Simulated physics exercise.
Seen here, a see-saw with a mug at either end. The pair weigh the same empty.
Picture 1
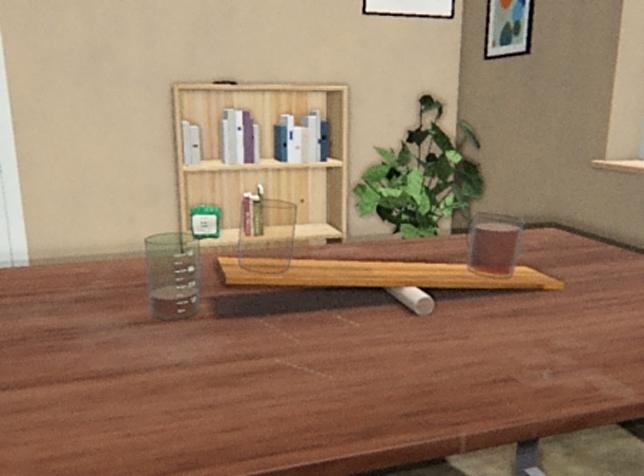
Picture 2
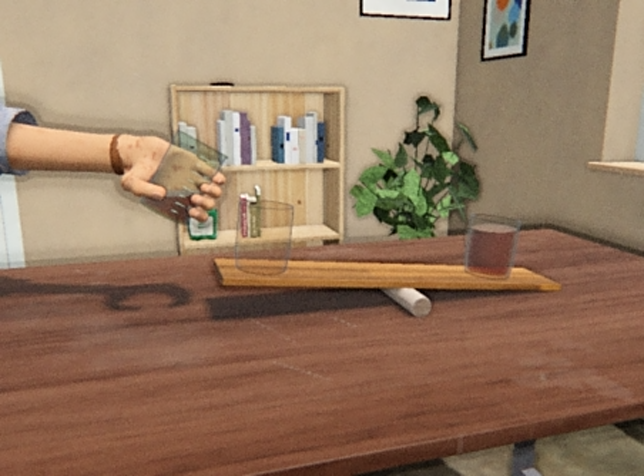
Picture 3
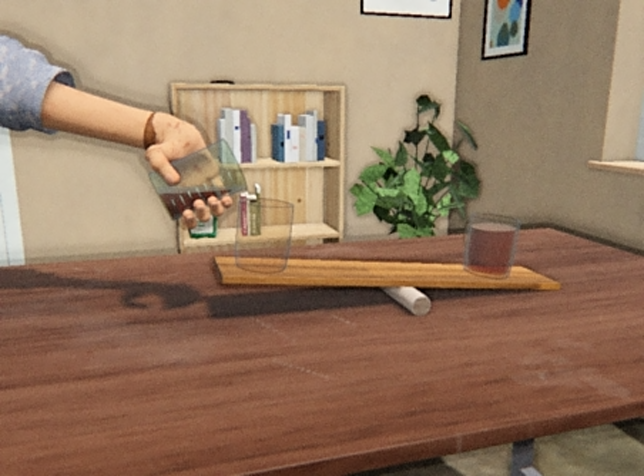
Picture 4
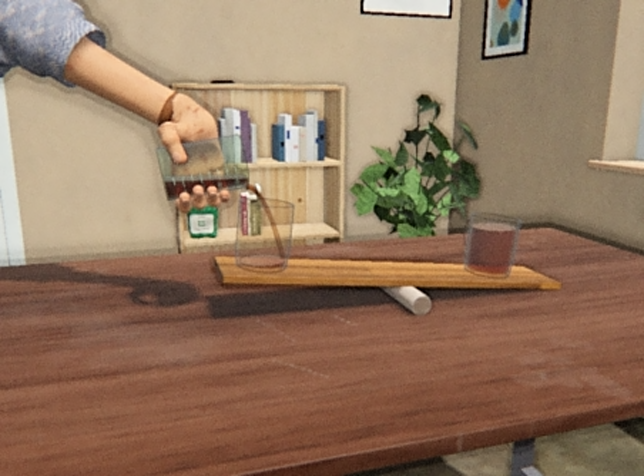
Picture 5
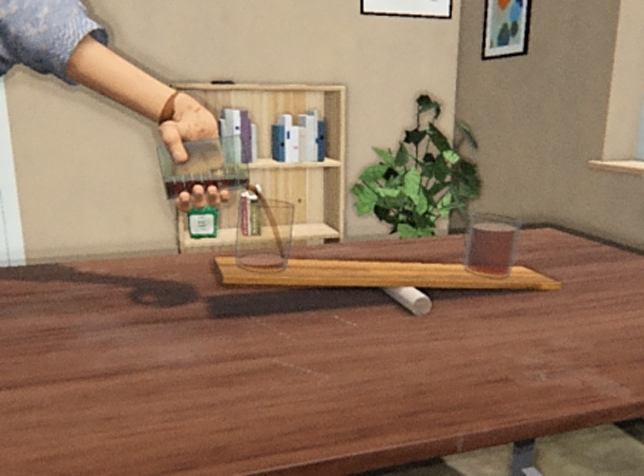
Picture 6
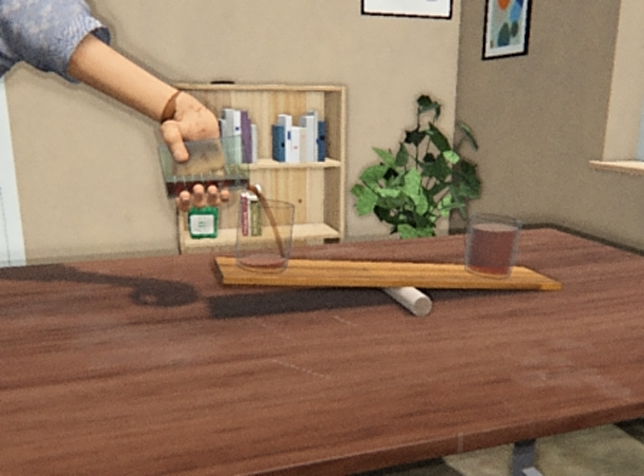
A hand lifts a beaker, tilts it and pours dark liquid into the left glass.
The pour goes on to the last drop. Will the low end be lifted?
The plank does not move.
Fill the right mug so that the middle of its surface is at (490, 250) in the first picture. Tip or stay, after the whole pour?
My call: Tips over.
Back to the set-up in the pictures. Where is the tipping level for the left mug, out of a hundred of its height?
Close to 50 %.
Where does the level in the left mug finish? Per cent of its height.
Near 30 in a hundred.
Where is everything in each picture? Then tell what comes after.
All is still; beaker (173, 275) about a quarter full; left mug (267, 233) empty, raised; right mug (494, 243) about three quarters full, on the low side, in the first picture.
The hand lifts the beaker; rolling pin (419, 306); left mug (264, 234) empty, in the second picture.
The beaker is brought over; beaker (199, 179) tipped 65° with all of its load; left mug (264, 233) empty, in the third picture.
A stream runs into the left mug; rolling pin (419, 304); left mug nearly empty, surface at (262, 260); right mug about three quarters full, surface at (494, 227), in the fourth picture.
A stream runs into the left mug; beaker (204, 167) tipped 80° with nearly all of its load; left mug (264, 233) nearly empty, in the fifth picture.
A stream runs into the left mug; rolling pin (419, 305); left mug nearly empty, surface at (262, 259); right mug about three quarters full, surface at (495, 227), in the sixth picture.
Soon after, the left mug is about a quarter full; the plank leans as before.
In the end, the left mug is about a third full; the plank leans as before.
